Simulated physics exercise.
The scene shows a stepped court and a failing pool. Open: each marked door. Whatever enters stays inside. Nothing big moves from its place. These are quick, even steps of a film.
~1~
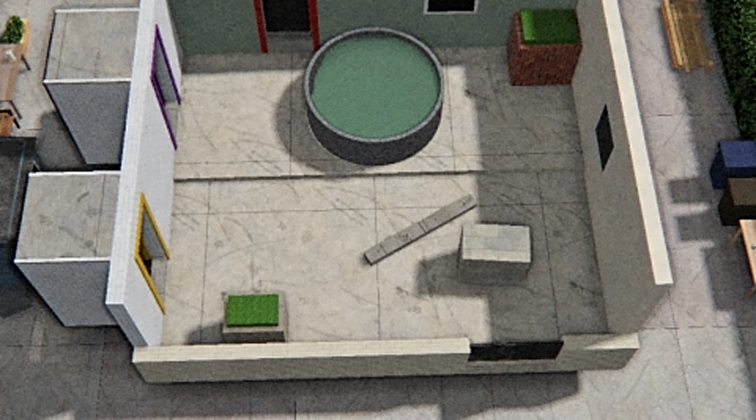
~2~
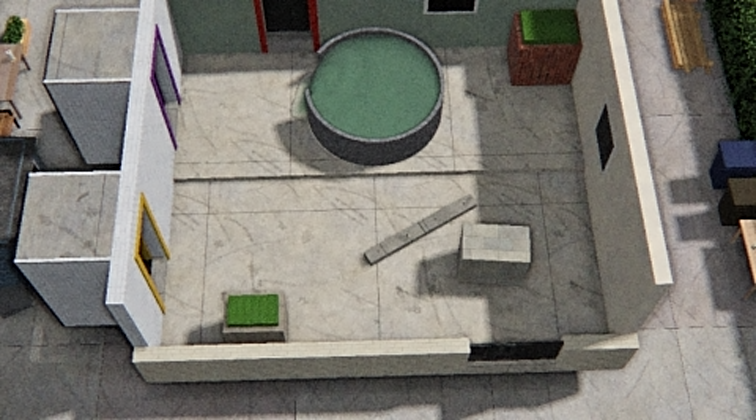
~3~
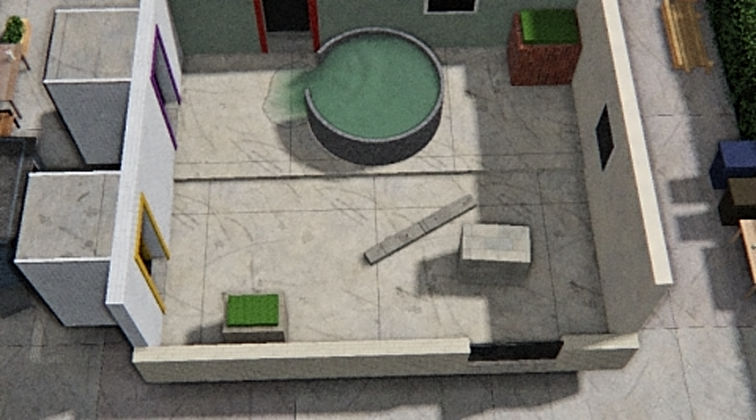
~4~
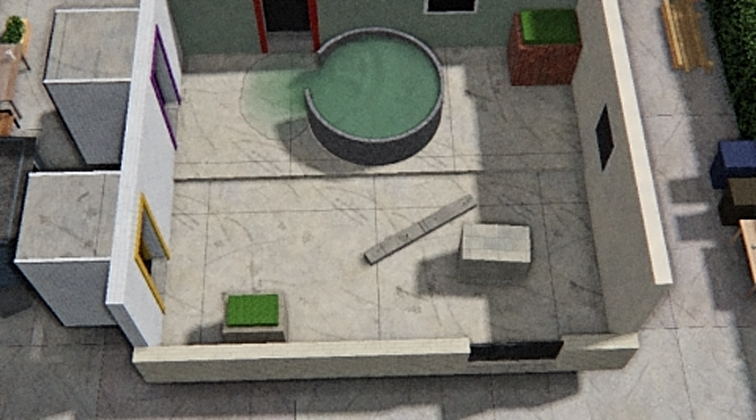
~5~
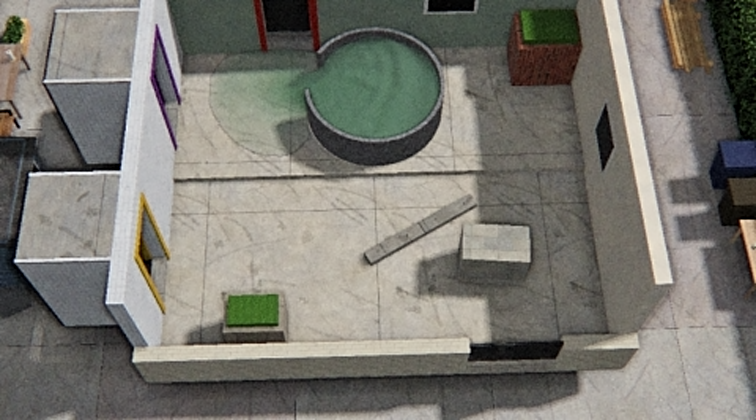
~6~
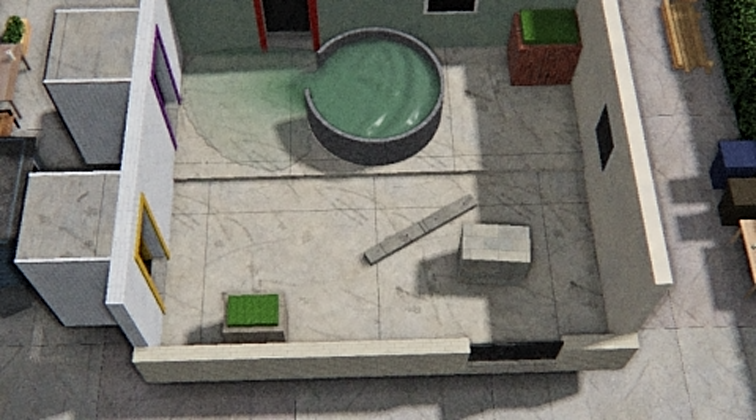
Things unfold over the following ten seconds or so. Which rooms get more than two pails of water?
I predict the yellow door will overshoot two buckets, I predict the purple door will overshoot two buckets, I predict the red door will remain at two buckets or below.
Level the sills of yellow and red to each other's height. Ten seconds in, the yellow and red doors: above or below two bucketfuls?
Yellow door: Within bounds. Red door: Over the threshold.
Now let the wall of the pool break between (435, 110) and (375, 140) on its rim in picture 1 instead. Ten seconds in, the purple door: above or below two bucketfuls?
Answer: Purple doesn't reach it.
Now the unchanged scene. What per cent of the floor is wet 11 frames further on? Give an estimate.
20 %, roughly.
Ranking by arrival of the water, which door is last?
The one in yellow.
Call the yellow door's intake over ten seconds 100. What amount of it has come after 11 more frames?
Share at that point: Close to 0 in a hundred.
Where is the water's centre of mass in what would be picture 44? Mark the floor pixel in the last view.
Centre: Close to (293, 171).
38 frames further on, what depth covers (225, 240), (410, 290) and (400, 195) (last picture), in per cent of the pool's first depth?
The three come to near 8, 4 and 0 per cent respectively.
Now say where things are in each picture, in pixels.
The first frame shows still water in the pool at (375, 85).
In the second frame, the front is at (300, 117), out from the gap at (312, 88).
In the third frame, water pours out at (312, 89) and has run to (271, 115).
In the fourth frame, water pours out at (312, 90) and has run to (247, 80).
In the fifth frame, the front is at (220, 68), out from the gap at (312, 89).
In the sixth frame, water pours out at (312, 89) and has run to (189, 66).
A moment on, water covers 15 % of the floor; the yellow door not reached, the purple door under two buckets in, the red door wet at the sill, nothing in.
Next, water covers 20 % of the floor; the yellow door wet at the sill, nothing in, the purple door far over two buckets in, the red door wet at the sill, nothing in.
Then, water covers 35 % of the floor; the yellow door wet at the sill, nothing in, the purple door far over two buckets in, the red door wet at the sill, nothing in.
Later, water covers 55 % of the floor; the yellow door under two buckets in, the purple door far over two buckets in, the red door wet at the sill, nothing in.
In the end, water covers 80 % of the floor; the yellow door over two buckets in, the purple door far over two buckets in, the red door wet at the sill, nothing in.
